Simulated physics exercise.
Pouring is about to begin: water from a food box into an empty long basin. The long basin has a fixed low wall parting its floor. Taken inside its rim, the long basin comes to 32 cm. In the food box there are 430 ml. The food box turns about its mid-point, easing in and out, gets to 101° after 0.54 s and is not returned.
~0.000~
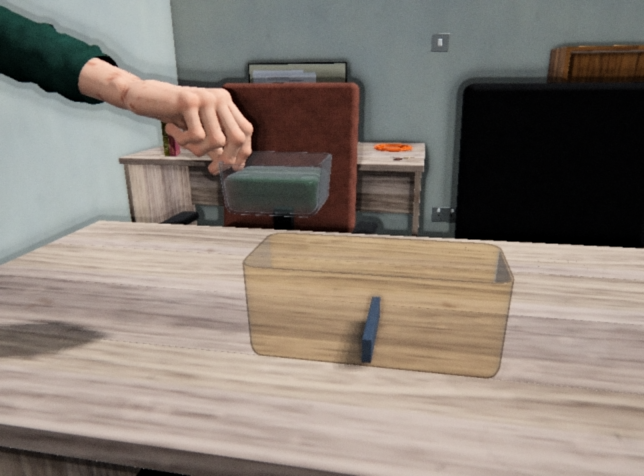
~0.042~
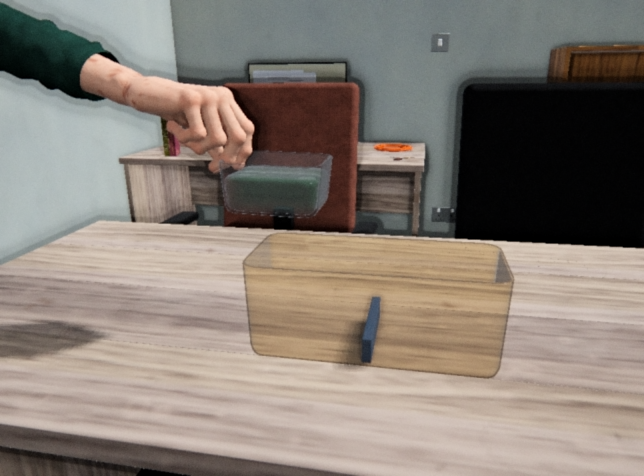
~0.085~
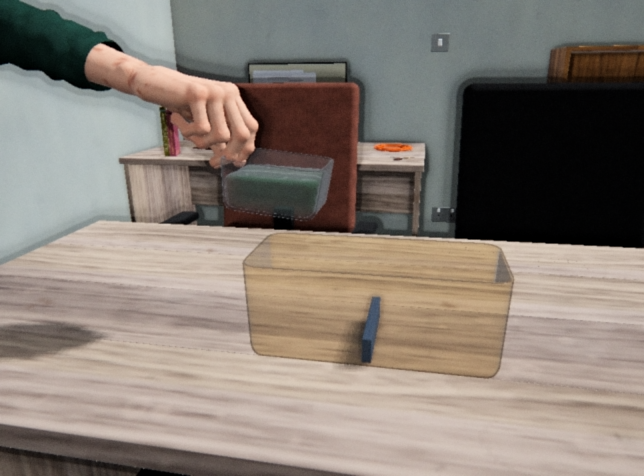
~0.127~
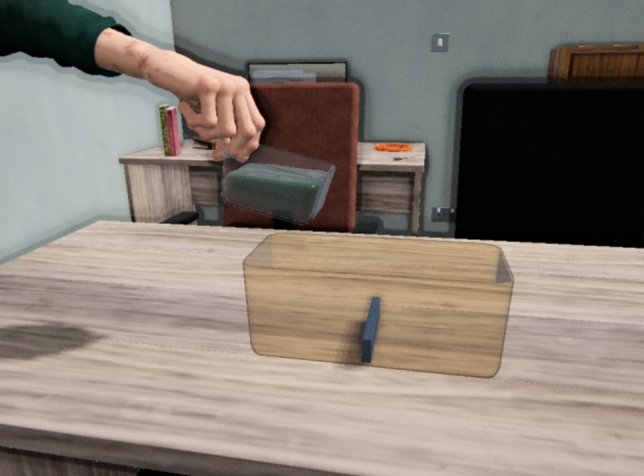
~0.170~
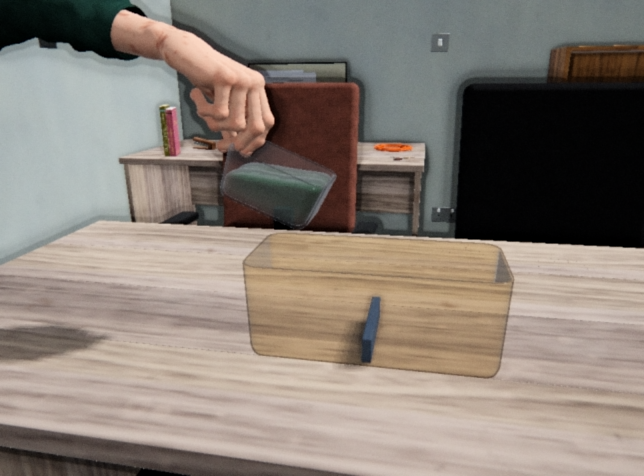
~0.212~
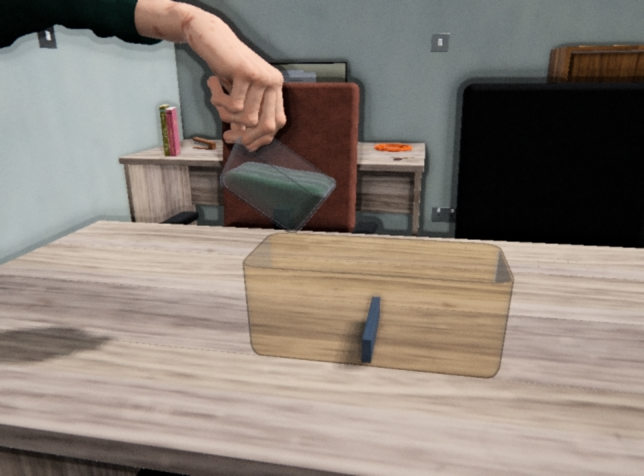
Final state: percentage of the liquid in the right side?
Approximately 21 %.
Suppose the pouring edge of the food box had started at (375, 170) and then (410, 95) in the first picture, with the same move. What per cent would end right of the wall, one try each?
In order, 80 and 80 per cent.
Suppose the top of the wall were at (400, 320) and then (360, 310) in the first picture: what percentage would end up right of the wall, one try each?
The first try gives 15 percent and the second 50 percent.
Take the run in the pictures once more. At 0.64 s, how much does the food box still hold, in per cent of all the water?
Close to 3 in a hundred.
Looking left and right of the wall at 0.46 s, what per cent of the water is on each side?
Lab note: Left near 50 %, right near 8.
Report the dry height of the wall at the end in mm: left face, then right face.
On the left it's about 16 mm; on the right, about 28 mm.
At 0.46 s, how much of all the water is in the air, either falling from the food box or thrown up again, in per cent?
I'd say close to 26 per cent.
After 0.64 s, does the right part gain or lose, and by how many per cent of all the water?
Net gain of about 3.
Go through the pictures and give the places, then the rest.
The first frame shows tilt 0°; pouring edge (326, 162); surface from (236, 172) to (324, 174); the long basin's rim runs from (257, 249) to (506, 264); the wall's top is at (372, 317).
The second frame shows tilt 2°; pouring edge (326, 163); surface from (236, 172) to (324, 175).
The third frame shows tilt 6°; pouring edge (328, 167); surface from (237, 171) to (325, 176).
The fourth frame shows tilt 13°; pouring edge (329, 174); surface from (237, 170) to (327, 178).
The fifth frame shows tilt 23°; pouring edge (330, 183); surface from (237, 169) to (329, 180).
The sixth frame shows tilt 34°; pouring edge (330, 193); surface from (235, 168) to (332, 185); 2 per cent is over the edge.
By 0.46 s the tilt is 96° and 17 per cent is still to pour, 50 is left of the wall and 8 right of it.
By 0.64 s the tilt is 101° and 3 per cent is still to pour, 76 is left of the wall and 18 right of it.
By 0.83 s the tilt is 101° and 0 per cent is still to pour, 76 is left of the wall and 20 right of it.
By 1.04 s the tilt is 101° and 0 per cent is still to pour, 76 is left of the wall and 21 right of it.
At rest 76 per cent lies left of the wall, 21 right of it and 4 outside.
